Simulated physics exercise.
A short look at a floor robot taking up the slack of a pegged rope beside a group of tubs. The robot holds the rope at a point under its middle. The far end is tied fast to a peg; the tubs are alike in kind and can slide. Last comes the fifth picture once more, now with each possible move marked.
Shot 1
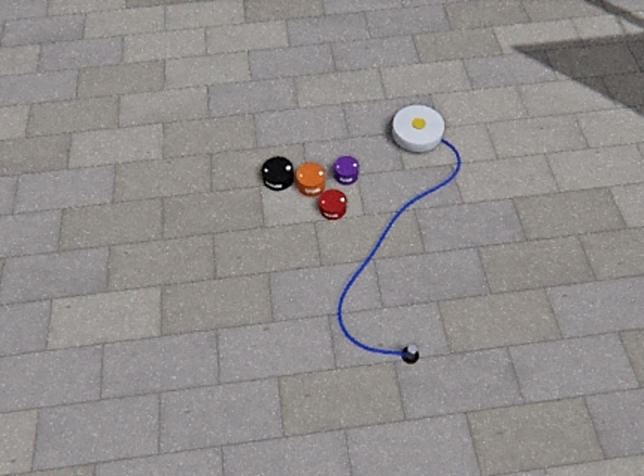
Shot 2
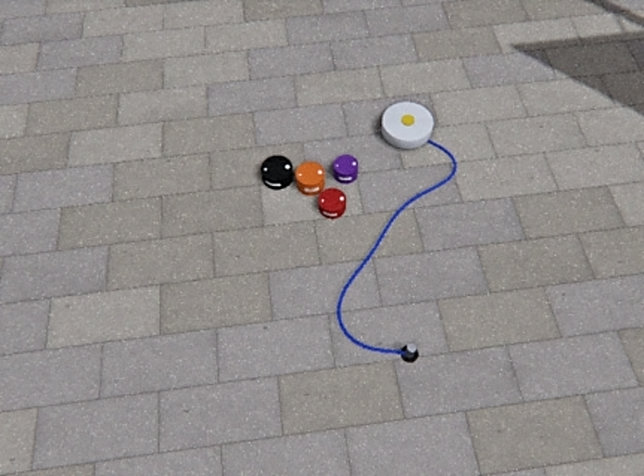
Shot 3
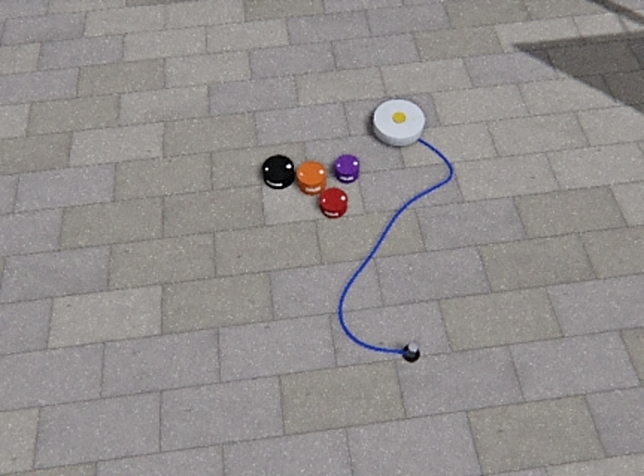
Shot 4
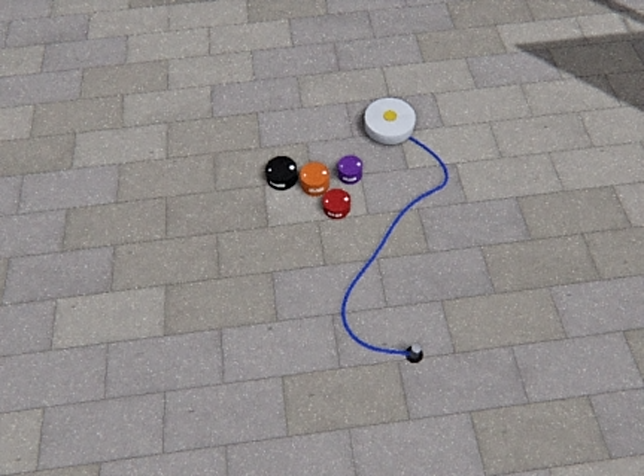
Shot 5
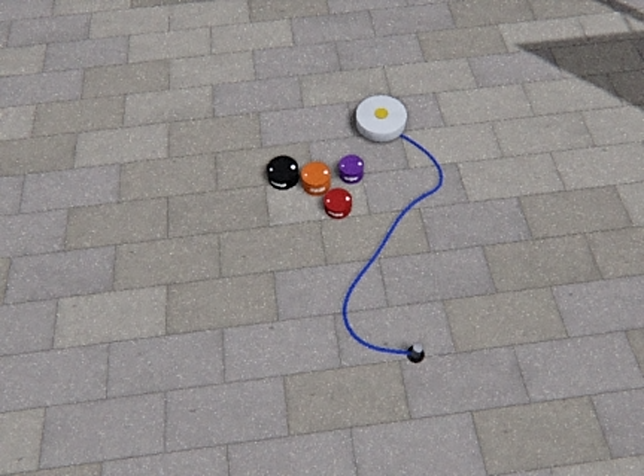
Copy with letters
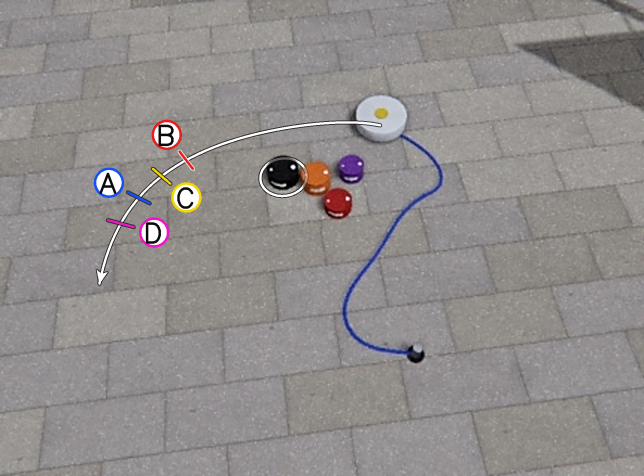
White disc-shaped robot sliding slowly leftward on grey paving, trailing a blue rope tied to a peg, beside four motionless coloured tubs.
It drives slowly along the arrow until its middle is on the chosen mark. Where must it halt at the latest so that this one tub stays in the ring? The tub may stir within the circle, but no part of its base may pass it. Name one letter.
It should halt at B.
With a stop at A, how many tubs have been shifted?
Four.
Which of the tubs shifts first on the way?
The purple one.
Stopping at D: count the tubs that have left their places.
Four.
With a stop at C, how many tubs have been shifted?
Four.
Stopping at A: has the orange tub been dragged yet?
Yes.
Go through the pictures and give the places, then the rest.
In the first frame, purple tub (346, 171); robot (418, 130); peg (411, 352).
In the second frame, robot (407, 126); red tub (332, 204).
In the third frame, robot (398, 124); purple tub (347, 169).
In the fourth frame, robot (389, 122); orange tub (315, 179).
In the fifth frame, robot (381, 119); black tub (283, 173); purple tub (351, 170); peg (417, 351).
On the marked copy, A at (139, 198); B at (186, 160); C at (162, 176); D at (121, 224); the ring at (284, 177); the route from (380, 125) via (205, 151) to (99, 284).
With B. Early on, robot (311, 119); black tub (283, 173).
Further on, robot (241, 132); black tub (283, 173).
At the end, robot (184, 155); orange tub (310, 180); red tub (337, 213); black tub (282, 173); purple tub (334, 190); the black tub is still in its ring.
As for the rest, A drags the ringed tub to (255, 200); C drags the ringed tub to (266, 188); D drags the ringed tub to (244, 215).
